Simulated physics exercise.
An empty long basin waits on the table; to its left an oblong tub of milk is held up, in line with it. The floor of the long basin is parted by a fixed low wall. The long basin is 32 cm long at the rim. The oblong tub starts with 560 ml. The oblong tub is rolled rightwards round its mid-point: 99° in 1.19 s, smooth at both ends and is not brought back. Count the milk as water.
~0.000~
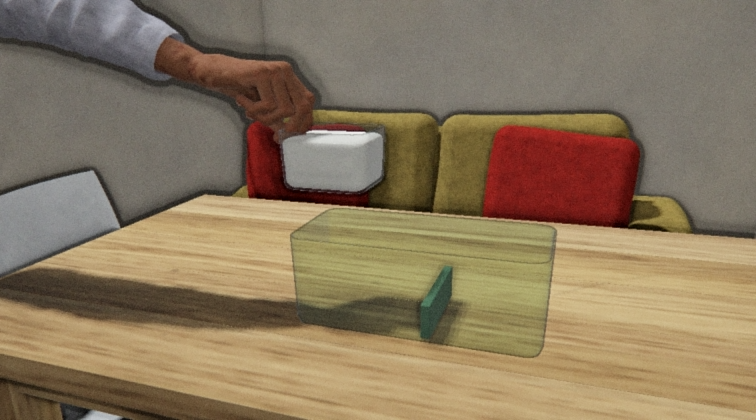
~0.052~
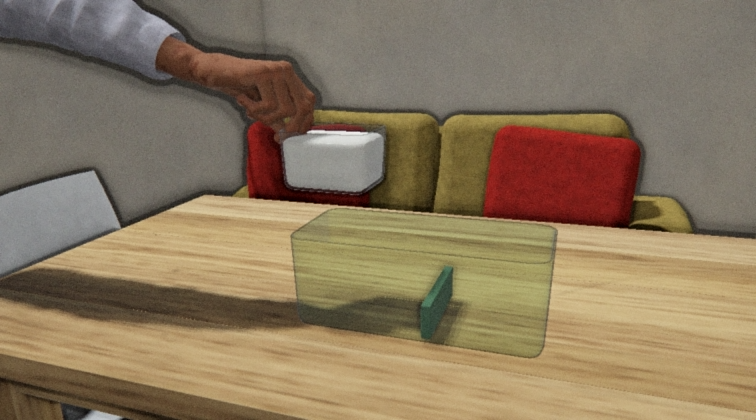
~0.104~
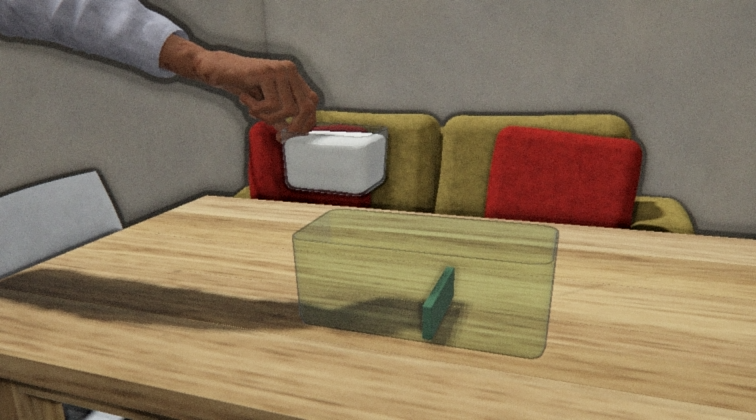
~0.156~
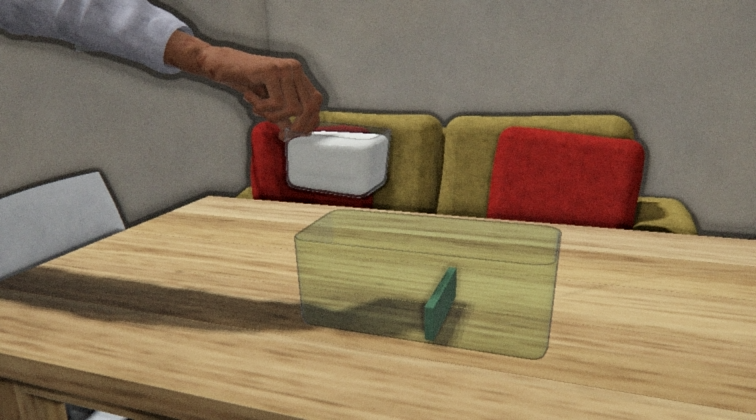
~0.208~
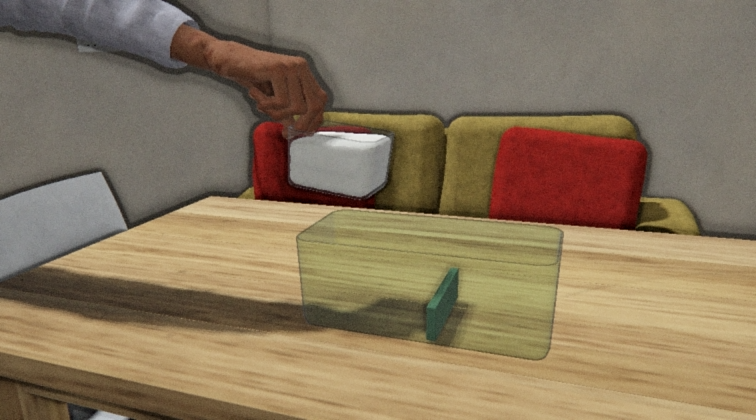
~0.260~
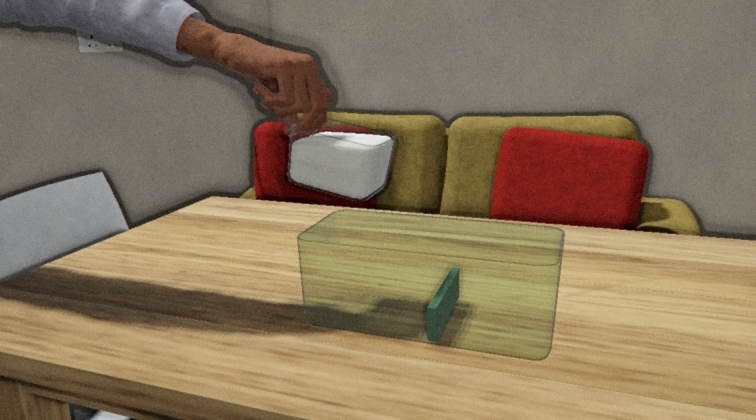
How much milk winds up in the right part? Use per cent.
About 26 per cent.
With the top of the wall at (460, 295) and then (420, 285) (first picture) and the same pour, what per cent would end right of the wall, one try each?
First 5, then 65 per cent.
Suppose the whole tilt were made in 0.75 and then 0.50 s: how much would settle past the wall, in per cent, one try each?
In turn about 15 and 10 per cent.
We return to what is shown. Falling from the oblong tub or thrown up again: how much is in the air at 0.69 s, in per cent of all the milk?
Some 22 per cent.
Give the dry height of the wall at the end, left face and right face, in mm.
Left about 26 mm, right about 36 mm.
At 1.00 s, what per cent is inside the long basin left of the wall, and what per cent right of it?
Left about 56, right about 26.
By 0.69 s the tilt is 62° and 59 per cent is still to pour, 16 is left of the wall and 2 right of it.
By 1.00 s the tilt is 93° and 14 per cent is still to pour, 56 is left of the wall and 25 right of it.
By 1.33 s the tilt is 99° and 2 per cent is still to pour, 71 is left of the wall and 26 right of it.
By 1.69 s the tilt is 99° and 0 per cent is still to pour, 74 is left of the wall and 26 right of it.
At rest 74 per cent lies left of the wall, 26 right of it and 0 outside.
